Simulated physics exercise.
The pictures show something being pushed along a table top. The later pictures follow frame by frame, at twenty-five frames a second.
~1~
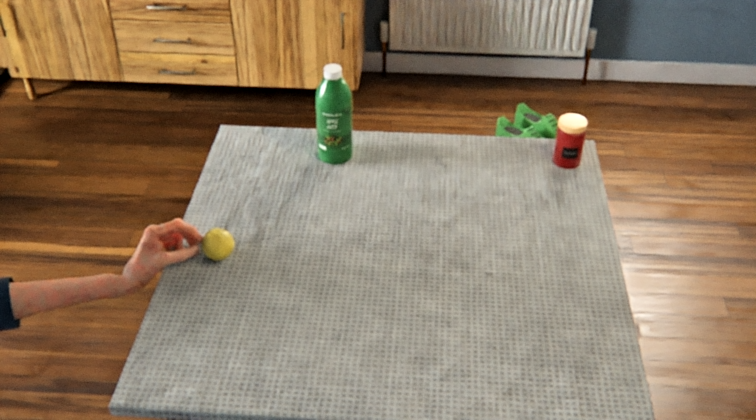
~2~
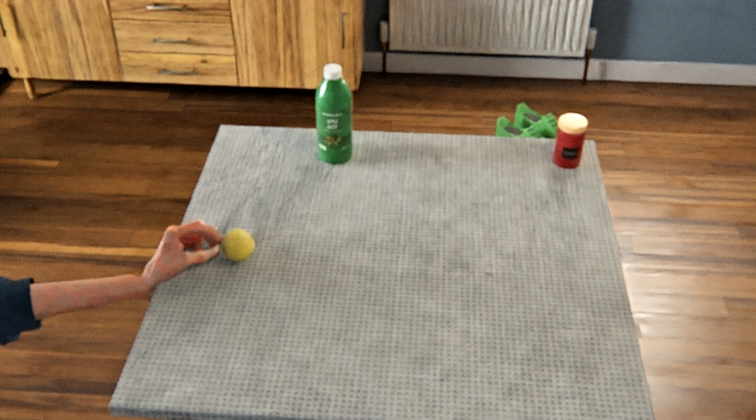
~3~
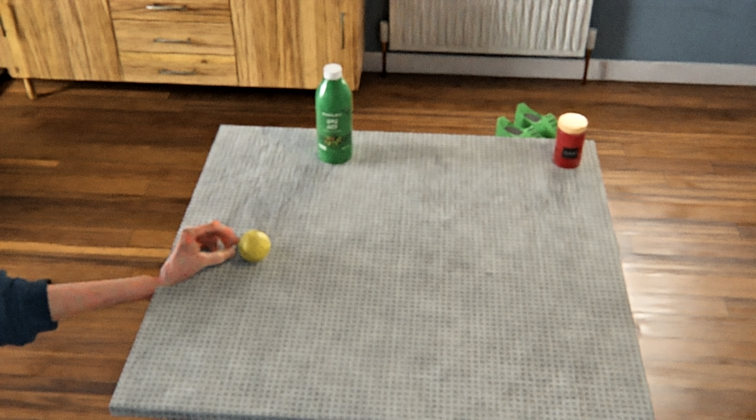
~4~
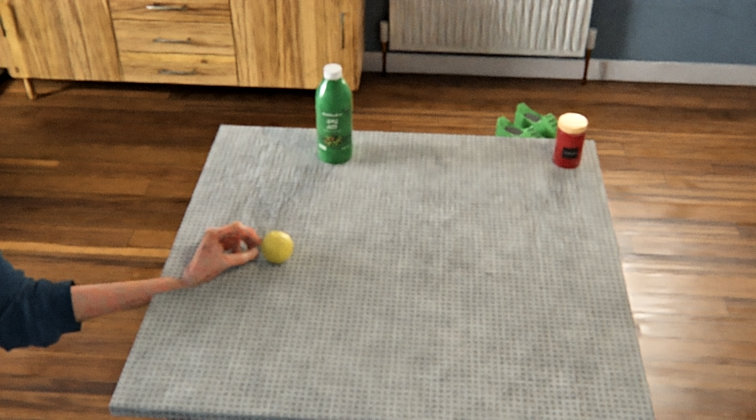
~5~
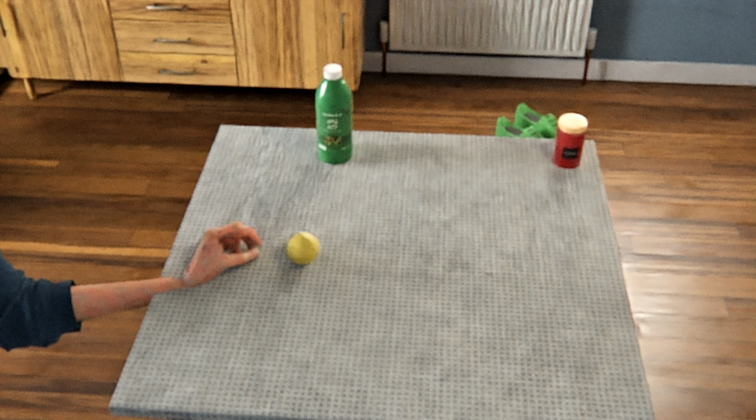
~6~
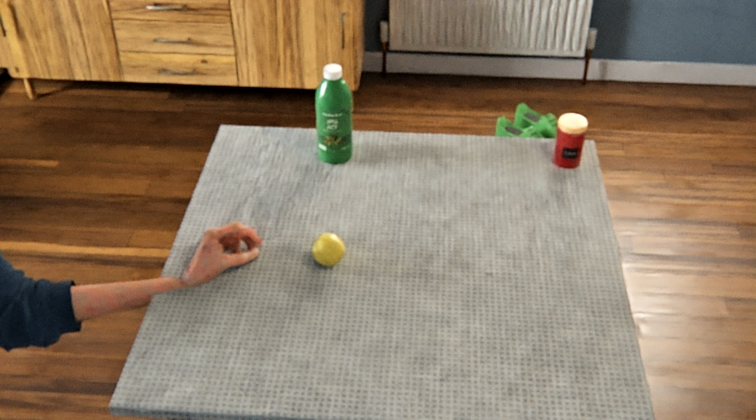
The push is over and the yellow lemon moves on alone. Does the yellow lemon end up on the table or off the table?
The yellow lemon goes over the edge.
Then, 0.30 s past the last view, yellow lemon displaced well along near (505, 258).
Then, 0.70 s past the last view, yellow lemon now off the table.
Then, 1.00 s past the last view, things are still on the move.
Finally, off the table, yellow lemon.
